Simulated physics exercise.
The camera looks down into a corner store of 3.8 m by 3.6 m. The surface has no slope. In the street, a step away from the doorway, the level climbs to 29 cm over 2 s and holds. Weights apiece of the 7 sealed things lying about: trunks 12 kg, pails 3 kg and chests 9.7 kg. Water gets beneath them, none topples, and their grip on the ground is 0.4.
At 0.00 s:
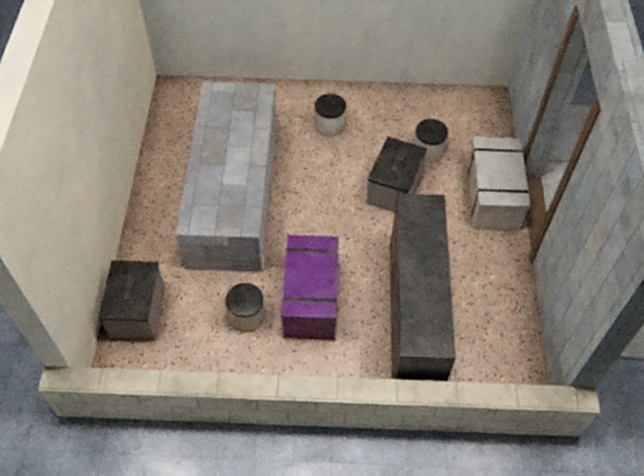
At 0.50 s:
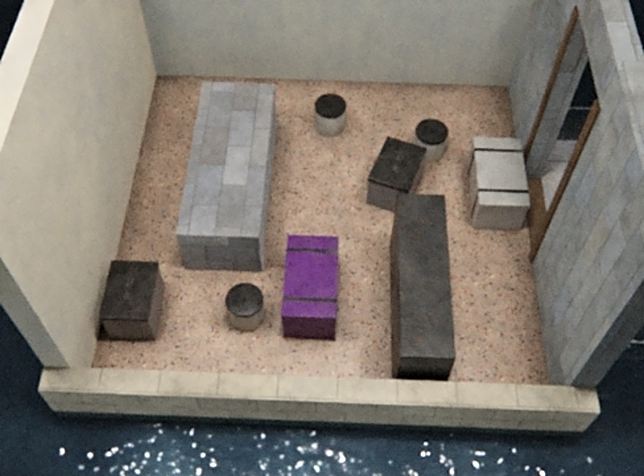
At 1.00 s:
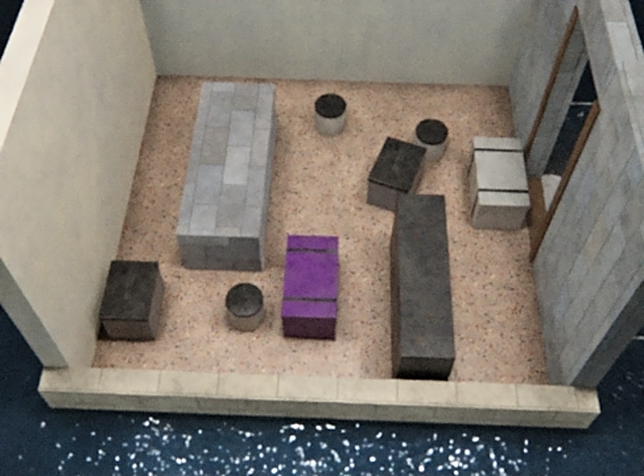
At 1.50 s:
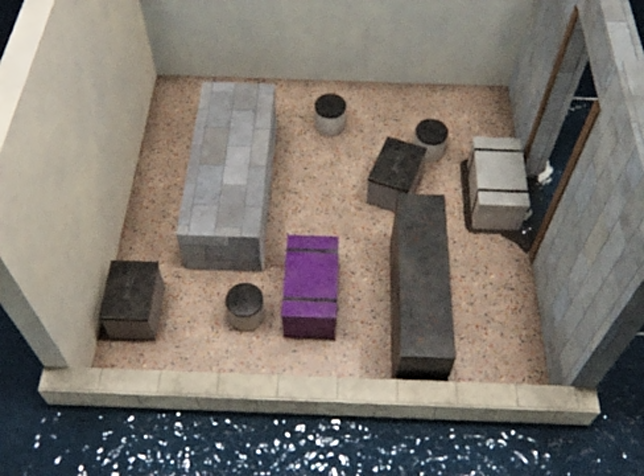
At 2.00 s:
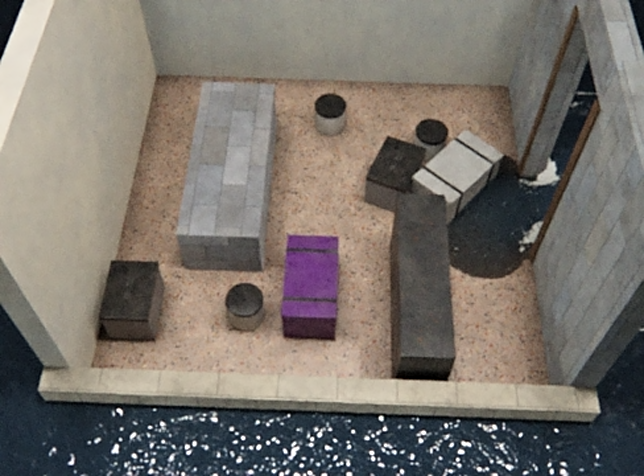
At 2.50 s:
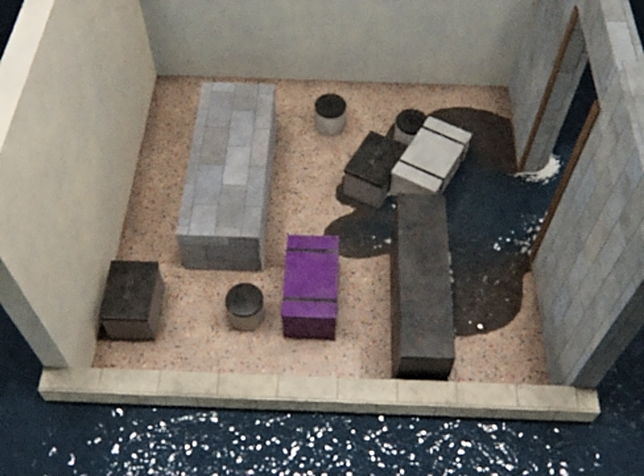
In a walled corner store, dark water rises outside and enters through the doorway at right, swinging the pale chest inward; as the pool spreads, a dark chest and a pail beside it shift slightly, while the purple trunk stays still.
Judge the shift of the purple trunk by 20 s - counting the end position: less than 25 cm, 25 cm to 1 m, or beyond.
Purple trunk slides a little.
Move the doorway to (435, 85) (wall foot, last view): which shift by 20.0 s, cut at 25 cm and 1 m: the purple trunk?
In that case the purple trunk gets carried off.
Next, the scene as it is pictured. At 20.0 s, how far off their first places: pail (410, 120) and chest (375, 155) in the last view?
In turn: 200 cm, 200 cm.
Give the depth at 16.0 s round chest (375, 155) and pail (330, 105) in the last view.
About 24 and 23 cm.
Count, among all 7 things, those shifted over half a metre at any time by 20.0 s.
7 of them.
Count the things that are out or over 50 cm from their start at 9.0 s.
By then 6.
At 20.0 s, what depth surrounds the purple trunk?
Roughly 26 cm.
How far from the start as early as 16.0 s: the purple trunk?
Roughly 40 cm by then.
After 4.0 s the purple trunk is near (318, 280), 0.1 m from its start, aground; 4 afloat.
After 9.0 s the purple trunk is near (326, 290), 0.2 m from its start, afloat; 7 afloat.
After 16.0 s the purple trunk is near (318, 227), 0.4 m from its start, afloat; 7 afloat.
After 20.0 s the purple trunk is near (314, 202), 0.6 m from its start, afloat; 7 afloat.
